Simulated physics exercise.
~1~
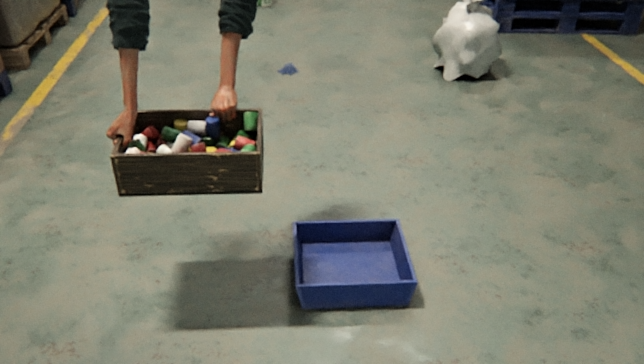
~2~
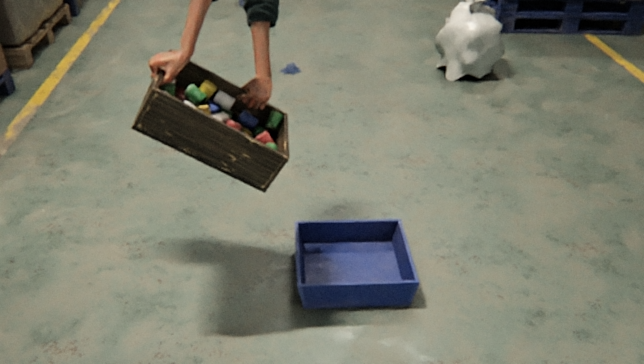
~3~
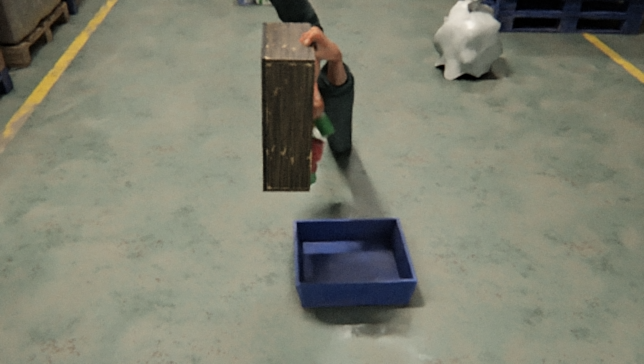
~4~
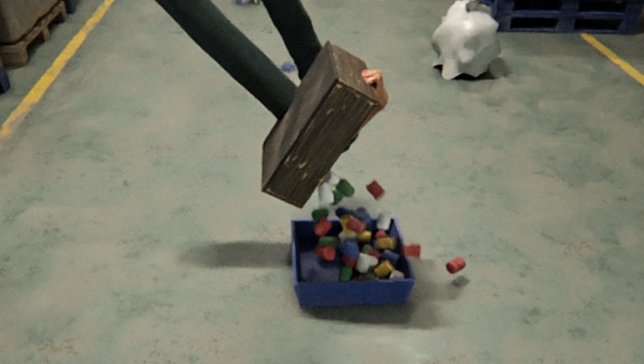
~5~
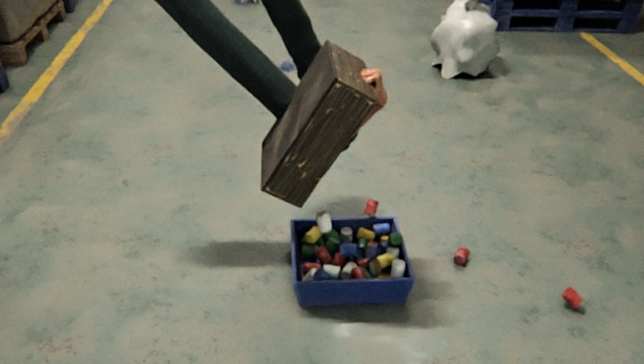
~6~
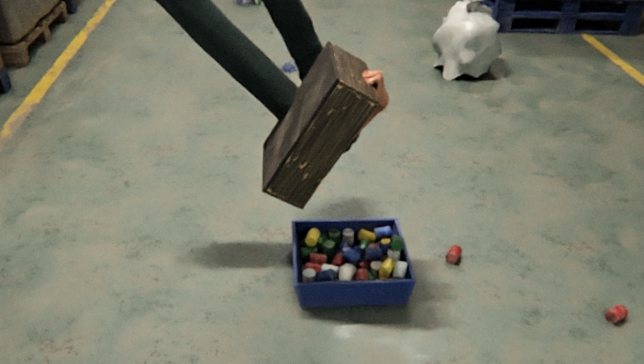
On a concrete floor, hands tip small jars from a dark crate into a blue tray, spilling a few.
